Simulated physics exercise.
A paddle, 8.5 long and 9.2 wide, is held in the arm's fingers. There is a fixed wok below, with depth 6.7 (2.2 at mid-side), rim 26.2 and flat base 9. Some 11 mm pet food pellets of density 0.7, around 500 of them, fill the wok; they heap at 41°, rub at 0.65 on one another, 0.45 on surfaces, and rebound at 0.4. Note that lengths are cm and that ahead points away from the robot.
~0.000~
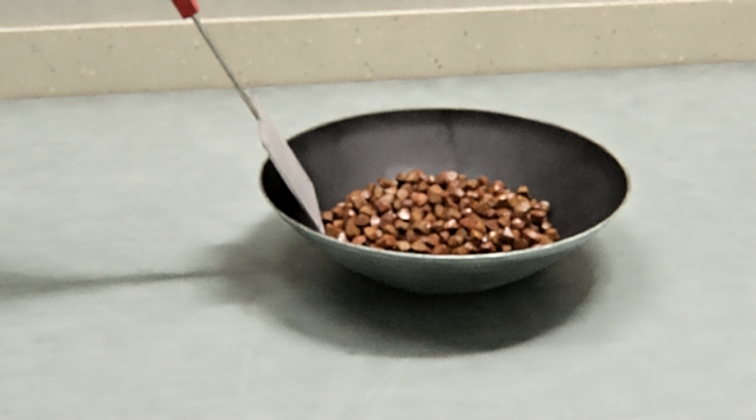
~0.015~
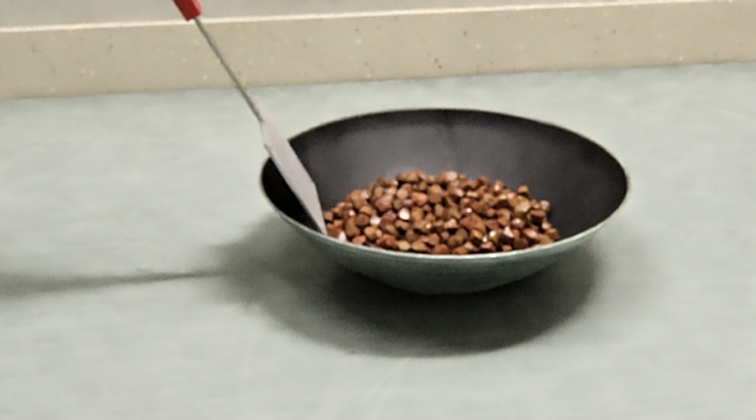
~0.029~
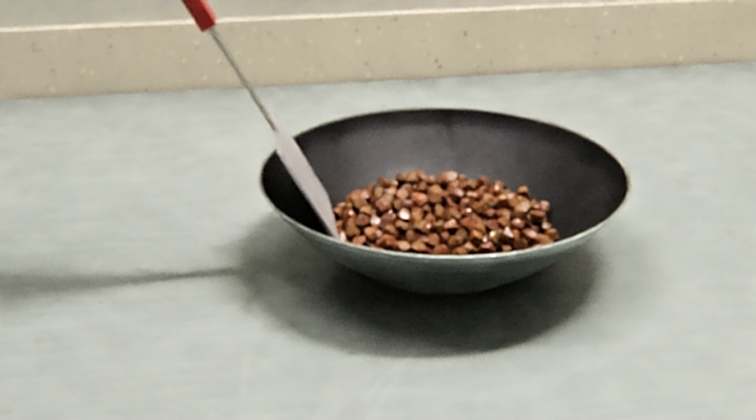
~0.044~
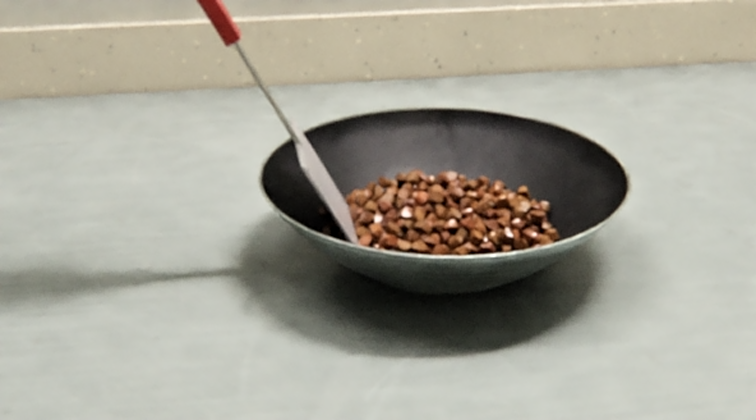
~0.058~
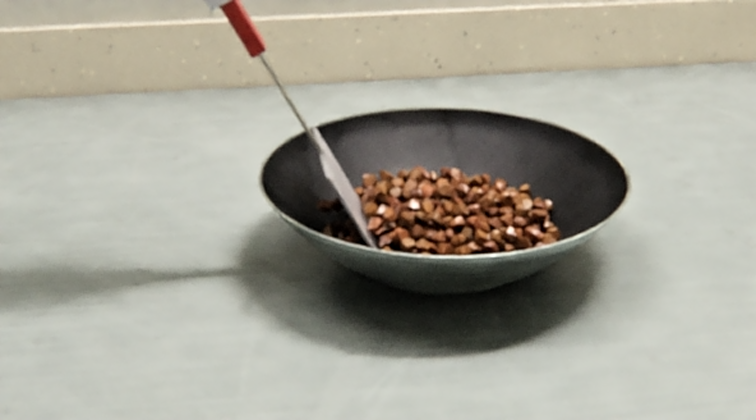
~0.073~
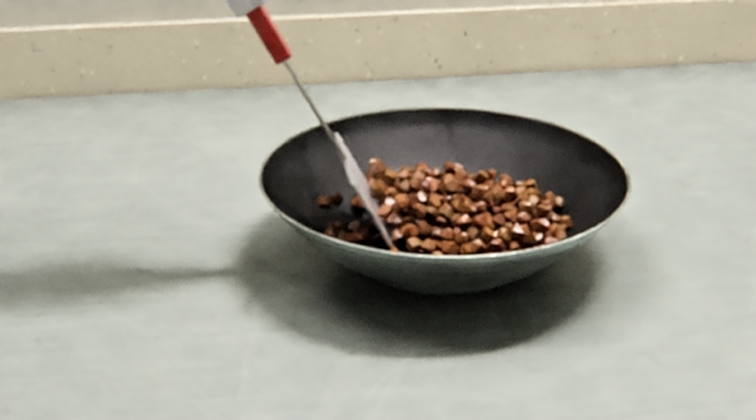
A robot arm slides a red-handled spatula rightward through brown pieces in a dark wok.
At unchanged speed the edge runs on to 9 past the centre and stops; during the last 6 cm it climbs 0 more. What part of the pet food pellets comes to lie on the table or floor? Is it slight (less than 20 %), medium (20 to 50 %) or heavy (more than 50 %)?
Heavy.
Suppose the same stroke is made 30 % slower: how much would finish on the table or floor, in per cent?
I'd say close to 55 per cent.
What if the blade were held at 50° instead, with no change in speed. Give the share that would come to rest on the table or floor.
Around 60 in a hundred.
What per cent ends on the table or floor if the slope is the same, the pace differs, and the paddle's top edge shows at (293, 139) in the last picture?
That share would be about 40 percent.
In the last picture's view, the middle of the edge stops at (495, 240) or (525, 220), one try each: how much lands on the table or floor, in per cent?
I'd say some 15 per cent, then some 40 per cent.
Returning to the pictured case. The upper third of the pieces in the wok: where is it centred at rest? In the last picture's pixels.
Centre: Roughly (498, 226).
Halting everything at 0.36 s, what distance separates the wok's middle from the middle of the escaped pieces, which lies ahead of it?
Distance ahead of centre: Approx. 24 cm.
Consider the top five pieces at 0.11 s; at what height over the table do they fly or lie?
They are near 9 cm up.
By 0.11 s, sloping 62°, highest piece 10 above the table; 499 in the wok.
By 0.14 s, sloping 62°, highest piece 12 above the table; 495 in the wok, 4 on the blade or in flight.
By 0.36 s, sloping 62°, highest piece 15 above the table; 182 in the wok, 59 on the table or floor, 258 on the blade or in flight.
By 1.41 s, sloping 62°, highest piece 5 above the table; 318 on the table or floor, 181 in the wok.
Final count, 318 on the table or floor, 181 in the wok. That is 64 % on the table or floor.
